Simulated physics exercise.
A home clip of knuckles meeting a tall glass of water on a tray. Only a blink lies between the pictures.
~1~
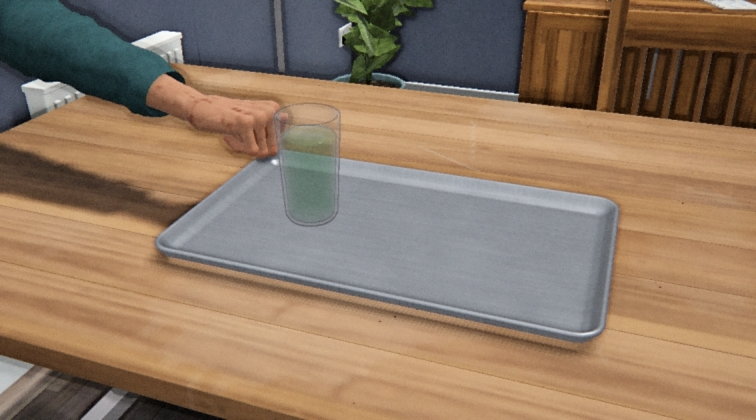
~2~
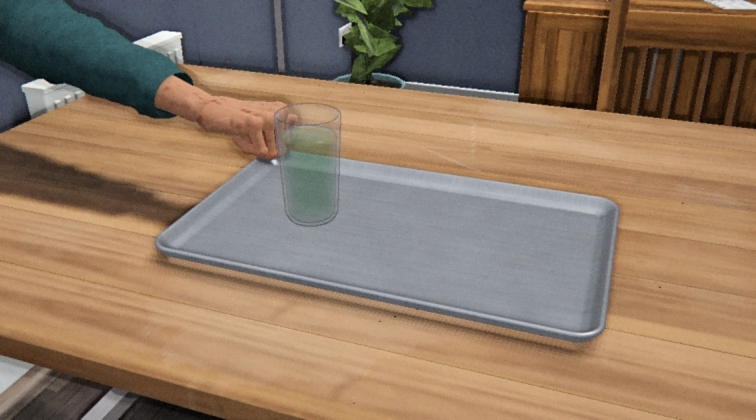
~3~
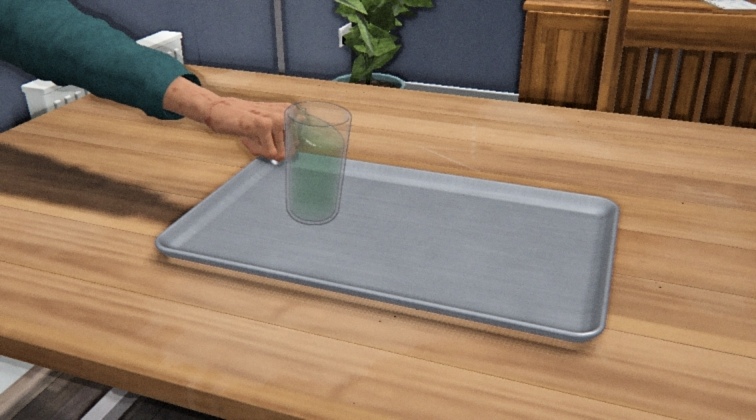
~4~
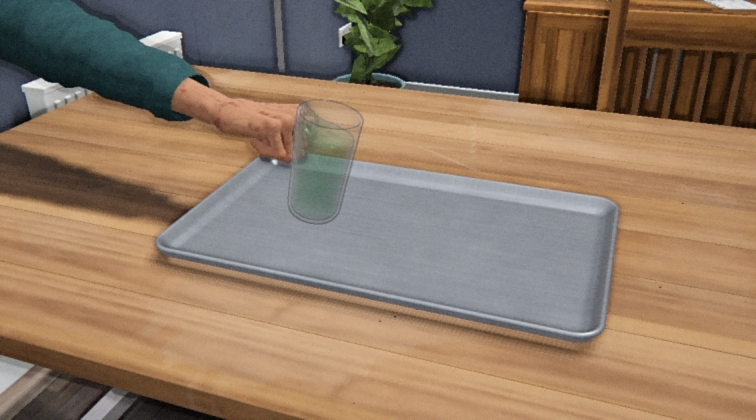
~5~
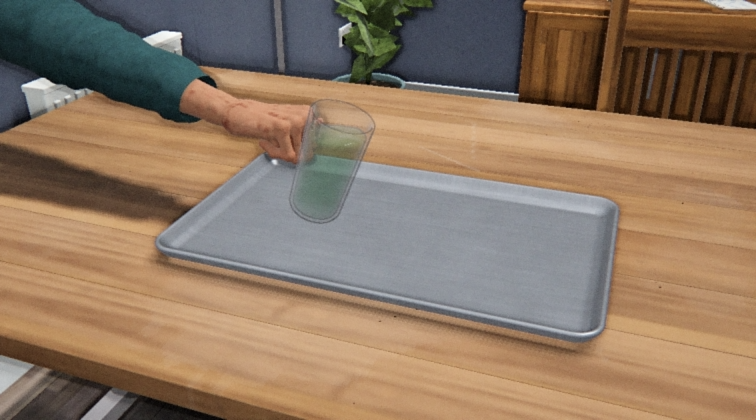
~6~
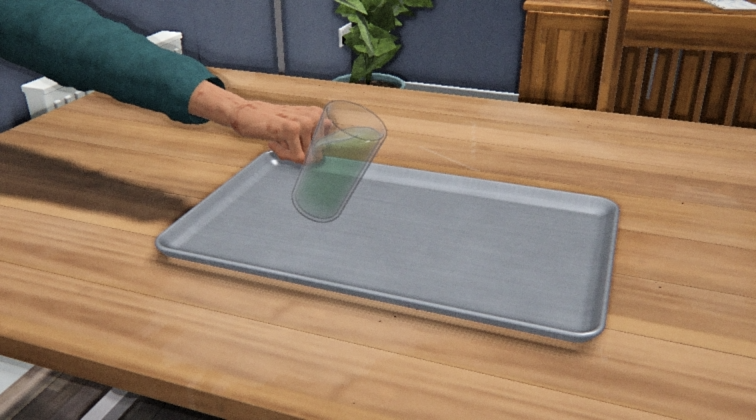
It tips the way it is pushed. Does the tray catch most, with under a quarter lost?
As it turns out, a quarter and more lands beyond the tray.
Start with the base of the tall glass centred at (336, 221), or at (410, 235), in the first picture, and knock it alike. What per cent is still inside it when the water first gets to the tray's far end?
About 65 and 75 per cent.
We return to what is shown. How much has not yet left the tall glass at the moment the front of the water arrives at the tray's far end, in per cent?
Some 60 per cent.
A moment on, the tall glass lies on its side and 100 per cent is in the glass, 0 on the tray and 0 above or beyond its rim.
Next, the tall glass lies on its side and 61 per cent is in the glass, 35 on the tray and 4 above or beyond its rim.
Then the tall glass lies on its side and 37 per cent is in the glass, 41 on the tray and 22 above or beyond its rim.
Later the tall glass lies on its side and 21 per cent is in the glass, 36 on the tray and 43 above or beyond its rim.
Finally, 57 per cent is held by tray and glass, 43 is off the tray.
